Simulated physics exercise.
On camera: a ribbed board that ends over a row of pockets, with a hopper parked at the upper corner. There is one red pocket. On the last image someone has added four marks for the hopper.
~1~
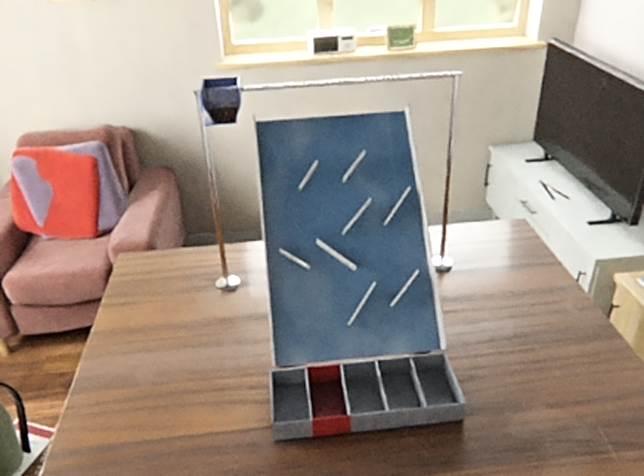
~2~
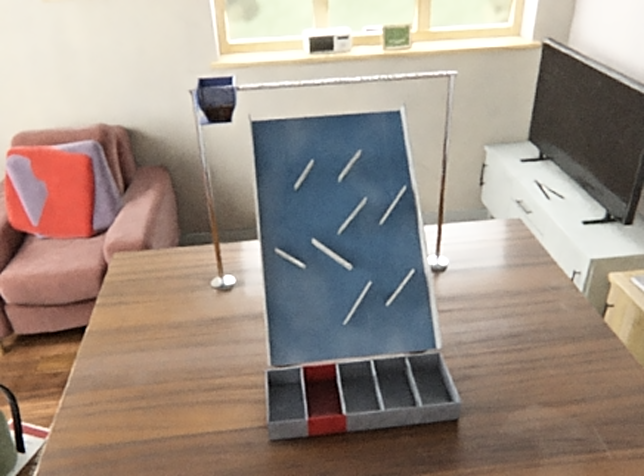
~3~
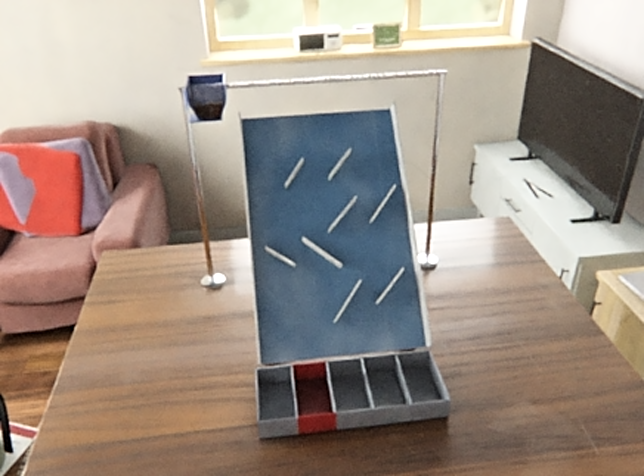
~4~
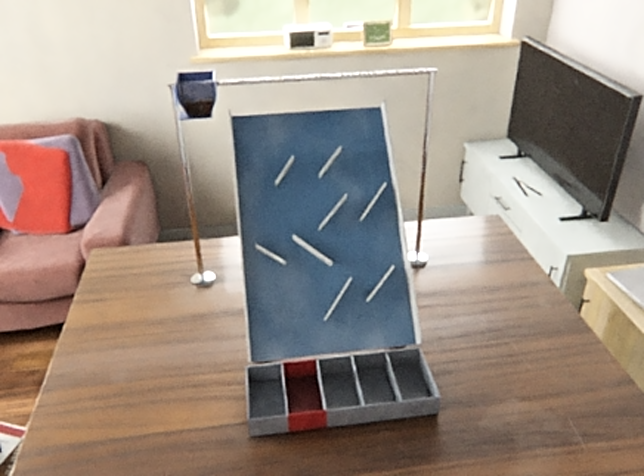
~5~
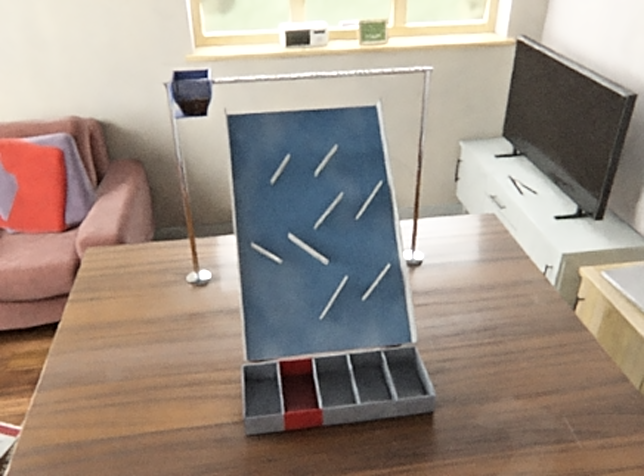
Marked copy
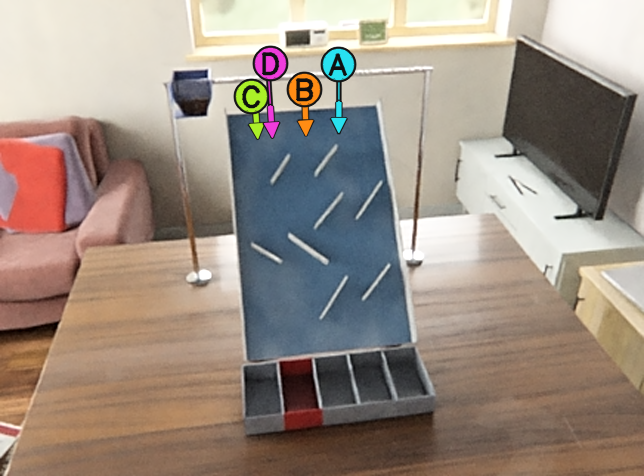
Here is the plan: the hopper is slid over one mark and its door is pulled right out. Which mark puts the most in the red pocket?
A is best.
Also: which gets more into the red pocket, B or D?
The answer is B.
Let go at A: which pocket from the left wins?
It is the second one.
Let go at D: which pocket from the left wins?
The first from the left.
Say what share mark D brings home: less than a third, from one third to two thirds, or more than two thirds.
Less than a third.
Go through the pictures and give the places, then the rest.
In the first frame, hopper (227, 113), chocolate balls, door shut.
In the second frame, ribs (295, 186) to (313, 160), (340, 177) to (360, 150), (340, 231) to (366, 198).
In the third frame, ribs (372, 220) to (396, 185), (265, 247) to (295, 264), (303, 237) to (342, 265).
In the fourth frame, ribs (326, 319) to (351, 278), (369, 299) to (394, 266).
In the fifth frame, red pocket (303, 418), number 2 of 5 from the left.
On the marked copy, mark A meets the board at (338, 127); mark B meets the board at (305, 130); mark C meets the board at (257, 133); mark D meets the board at (272, 132).
For mark A, roughly half in the red pocket, roughly a quarter in other pockets, about a tenth outside the box.
For mark B, roughly a quarter in the red pocket, roughly two thirds in other pockets, about a tenth outside the box.
For mark C, roughly a quarter in the red pocket, roughly half in other pockets, roughly a quarter outside the box.
For mark D, about a tenth in the red pocket, roughly two thirds in other pockets, roughly a quarter outside the box.
